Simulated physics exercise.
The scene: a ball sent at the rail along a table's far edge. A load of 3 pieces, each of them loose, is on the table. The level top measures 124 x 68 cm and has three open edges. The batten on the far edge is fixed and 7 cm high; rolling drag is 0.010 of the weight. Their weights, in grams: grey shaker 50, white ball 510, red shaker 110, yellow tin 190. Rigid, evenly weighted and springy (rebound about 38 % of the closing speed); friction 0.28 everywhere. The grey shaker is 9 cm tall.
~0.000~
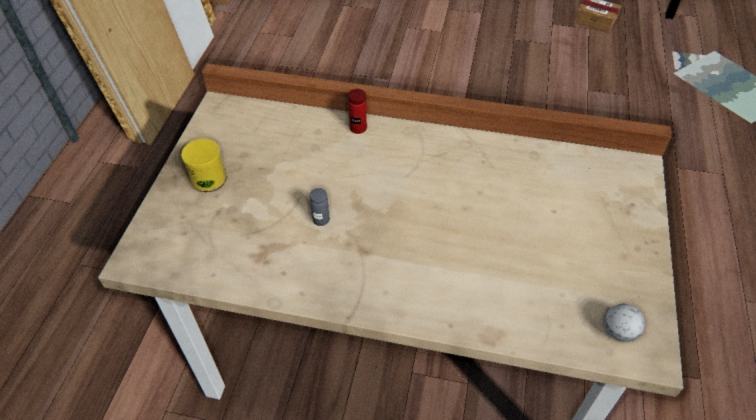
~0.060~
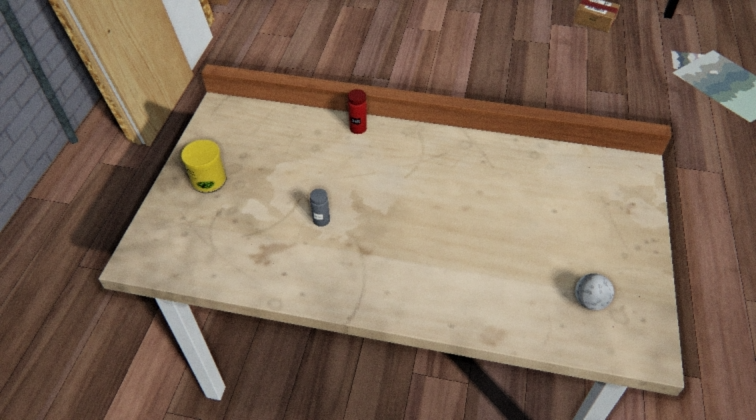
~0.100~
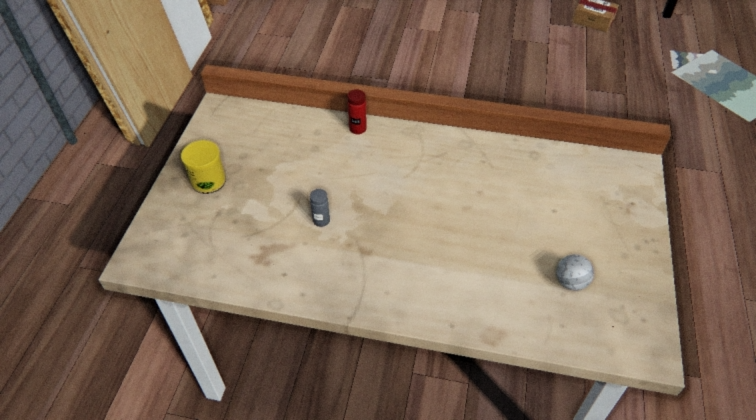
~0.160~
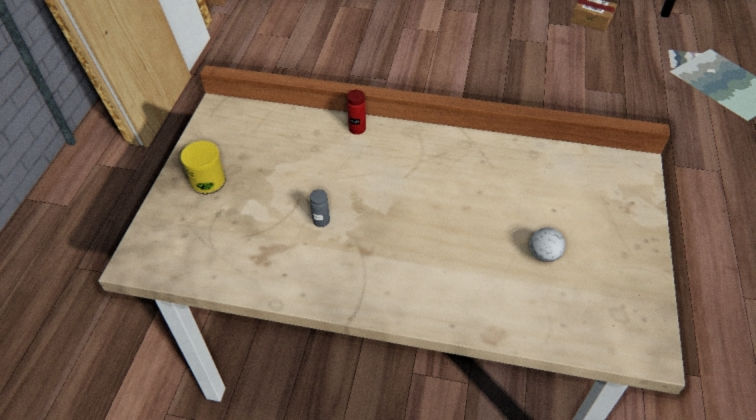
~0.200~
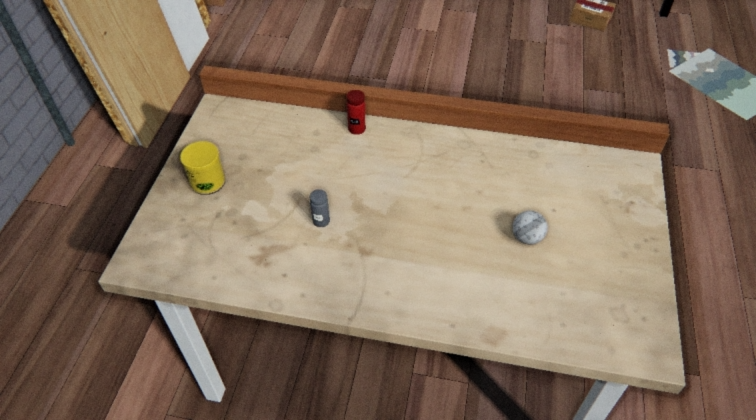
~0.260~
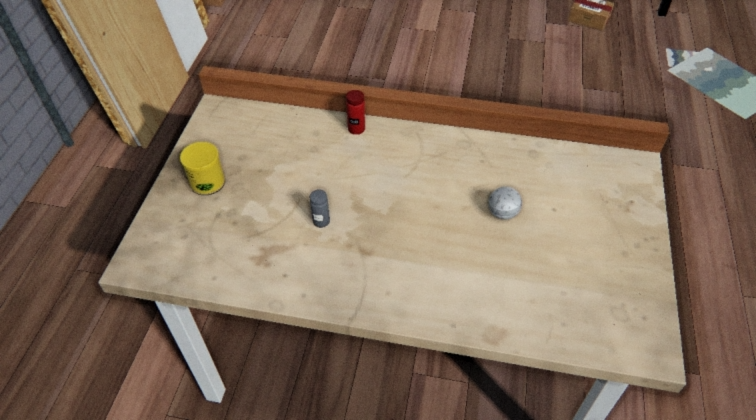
The video shows a white ball rolling from the near right corner of a wooden table diagonally up and leftward to right of centre, while a grey shaker, a red shaker and a yellow tin stay in place.
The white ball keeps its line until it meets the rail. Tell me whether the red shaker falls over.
The red shaker tips over.
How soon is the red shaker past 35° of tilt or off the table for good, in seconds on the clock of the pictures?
At about 0.8 s.
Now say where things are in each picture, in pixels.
In the first frame, white ball (624, 323); red shaker (358, 112).
In the second frame, white ball (594, 292); grey shaker (320, 208).
In the third frame, white ball (575, 272); grey shaker (320, 208).
In the fourth frame, white ball (547, 245); grey shaker (320, 208).
In the fifth frame, white ball (530, 228); grey shaker (320, 209).
In the sixth frame, white ball (505, 203); red shaker (356, 113).
By 0.56 s, white ball near (400, 124).
By 1.06 s, white ball near (265, 137); red shaker on its side near (299, 113).
By 1.56 s, white ball near (142, 166); red shaker on its side near (292, 124).
By 2.06 s, white ball near (102, 305); red shaker on its side near (289, 129).
When it is over (2.5 s), lying over on the table, red shaker; the other 2 within 4 cm of the start. End places, in pixels of the last picture, red shaker near (289, 129).
